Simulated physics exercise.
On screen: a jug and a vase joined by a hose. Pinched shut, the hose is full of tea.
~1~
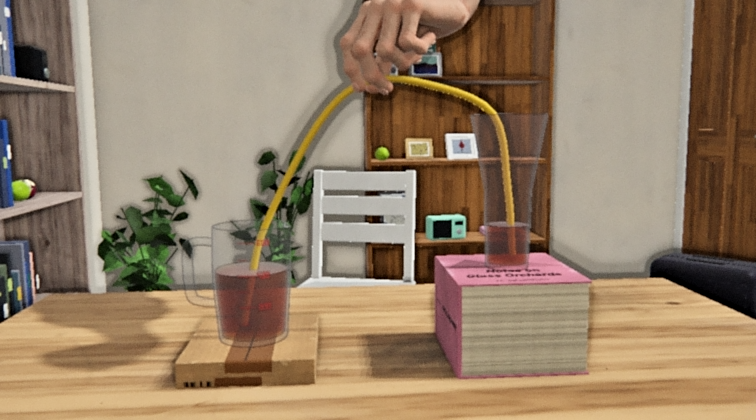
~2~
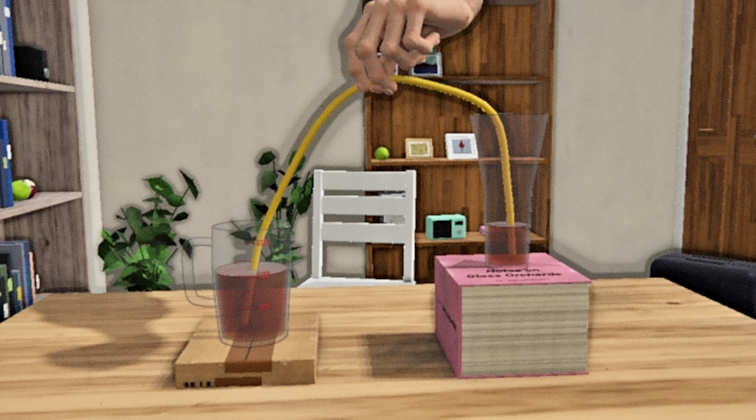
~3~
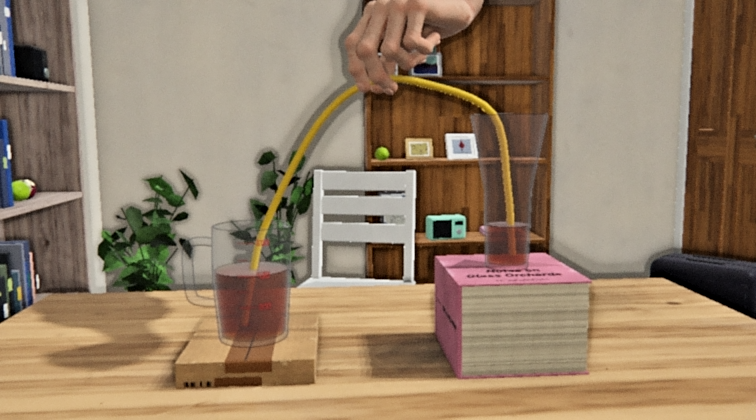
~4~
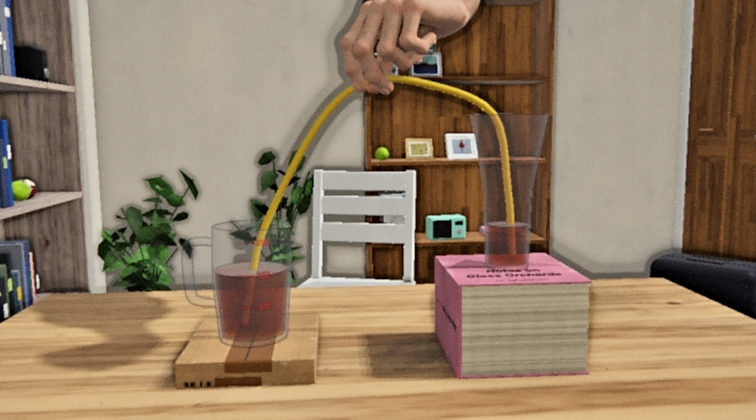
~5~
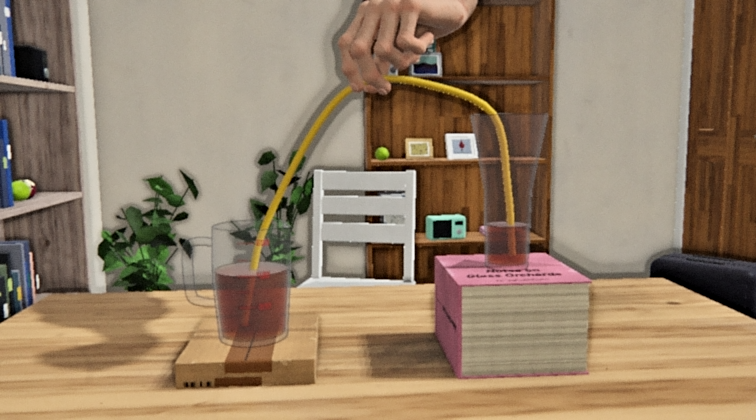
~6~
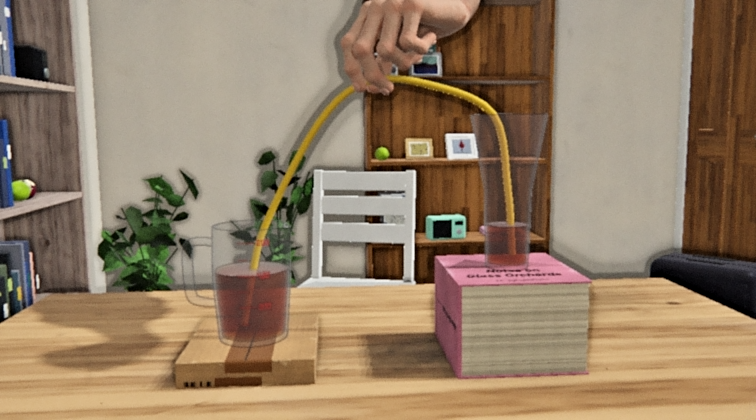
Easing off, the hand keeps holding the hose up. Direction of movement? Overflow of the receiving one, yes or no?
Tea goes: Left. Receiving: No.
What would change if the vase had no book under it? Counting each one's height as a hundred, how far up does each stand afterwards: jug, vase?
45 % and 50 %.
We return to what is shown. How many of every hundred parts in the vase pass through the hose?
I'd put it close to 70 per cent.
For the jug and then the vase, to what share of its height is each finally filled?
Taking them in turn, that's 65 and then 10 per cent.
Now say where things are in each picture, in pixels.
The hose is pinched; jug (252, 278) about two thirds full, up on the box; vase (508, 189) about a quarter full, up on the book, in the first frame.
Nothing flows; jug about two thirds full, surface at (252, 269); vase about a quarter full, surface at (507, 224), in the second frame.
Fingers on the hose; jug (252, 278) about two thirds full; vase (508, 189) about a quarter full, in the third frame.
Still shut; jug about two thirds full, surface at (252, 269); vase about a quarter full, surface at (507, 224), in the fourth frame.
The hose is pinched; jug (252, 278) about two thirds full, up on the box; vase (508, 189) about a quarter full, up on the book, in the fifth frame.
Nothing flows; jug about two thirds full, surface at (252, 269); vase about a quarter full, surface at (507, 224), in the sixth frame.
Soon after, the jug is about two thirds full; the vase is about a quarter full.
Later, the jug is about two thirds full; the vase is nearly empty.
In the end, the jug is about two thirds full; the vase is nearly empty.
